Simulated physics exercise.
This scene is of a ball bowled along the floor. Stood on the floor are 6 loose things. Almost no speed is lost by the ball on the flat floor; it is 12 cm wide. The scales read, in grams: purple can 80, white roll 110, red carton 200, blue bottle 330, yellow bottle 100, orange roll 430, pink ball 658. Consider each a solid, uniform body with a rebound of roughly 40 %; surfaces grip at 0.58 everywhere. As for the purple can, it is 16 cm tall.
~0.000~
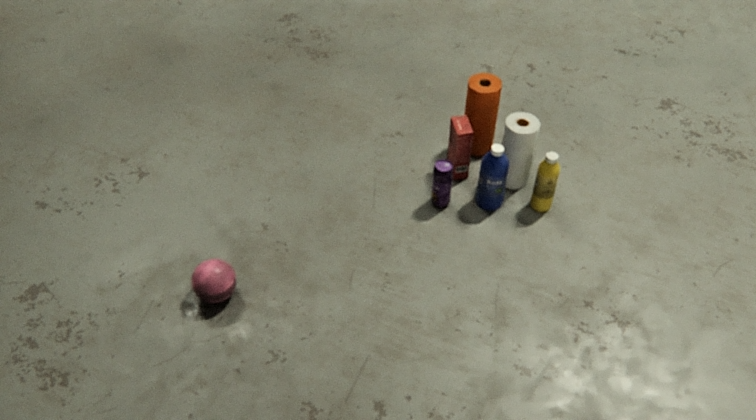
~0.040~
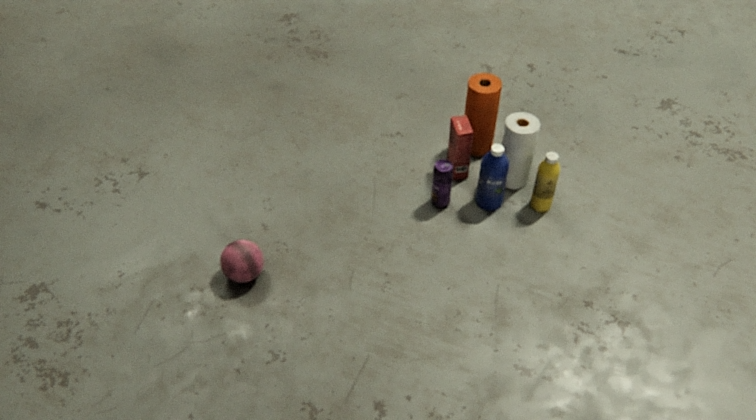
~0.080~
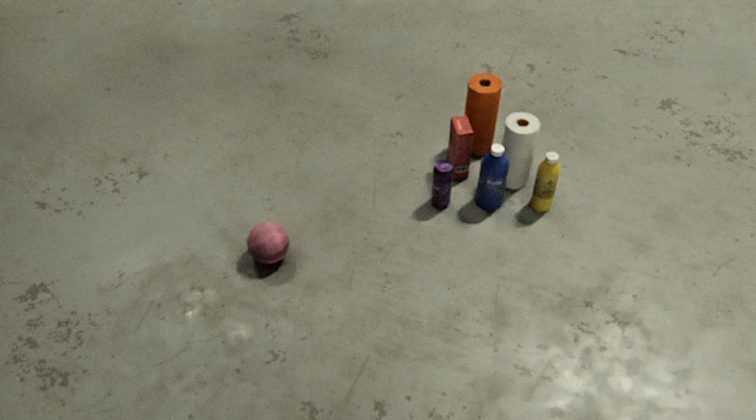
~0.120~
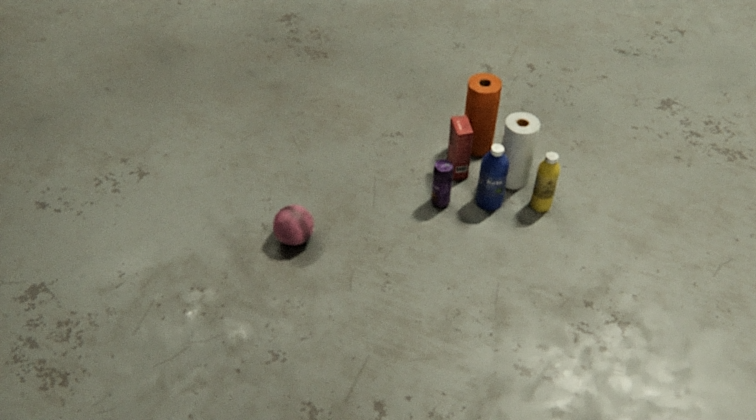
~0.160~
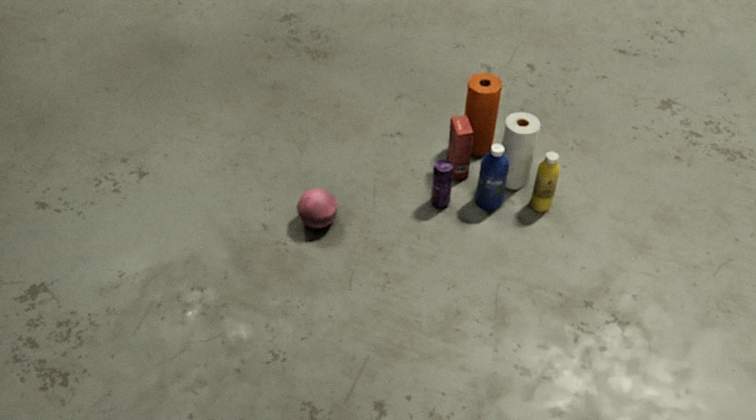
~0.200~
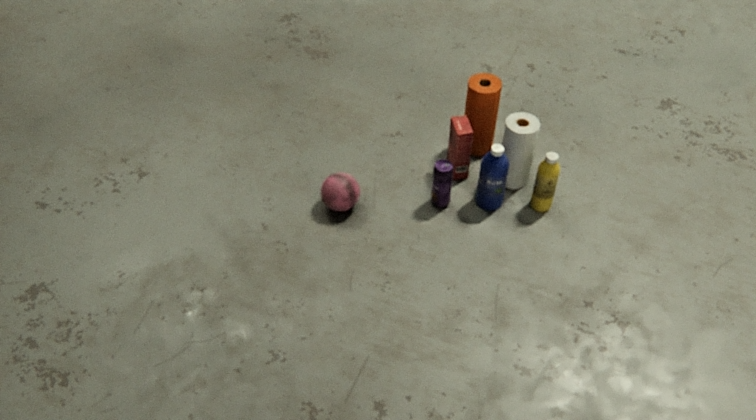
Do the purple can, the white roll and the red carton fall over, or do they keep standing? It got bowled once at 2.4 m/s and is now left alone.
Purple can: Keeps standing; white roll: Keeps standing; red carton: Keeps standing.
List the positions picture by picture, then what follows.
In the first picture, 0 cm rolled; pink ball (214, 281); purple can (442, 184); white roll (517, 152); red carton (460, 148).
In the second picture, 9 cm rolled; pink ball (242, 262); orange roll (481, 116).
In the third picture, 19 cm rolled; pink ball (268, 243); yellow bottle (546, 181).
In the fourth picture, 28 cm rolled; pink ball (294, 225); blue bottle (493, 176).
In the fifth picture, 38 cm rolled; pink ball (317, 208); orange roll (481, 116).
In the sixth picture, 47 cm rolled; pink ball (340, 192); purple can (442, 184); white roll (517, 152); red carton (460, 148).
After 0.40 s, 94 cm rolled; pink ball near (441, 121).
After 0.70 s, 164 cm rolled; pink ball near (559, 38).
After 1.00 s, things are still on the move.
After 1.30 s, purple can resting near (442, 184); white roll resting near (517, 152).
By the end (1.4 s), all 6 in place, give or take 8 cm. Seen from the same camera at the end, purple can near (442, 184), white roll near (517, 152).
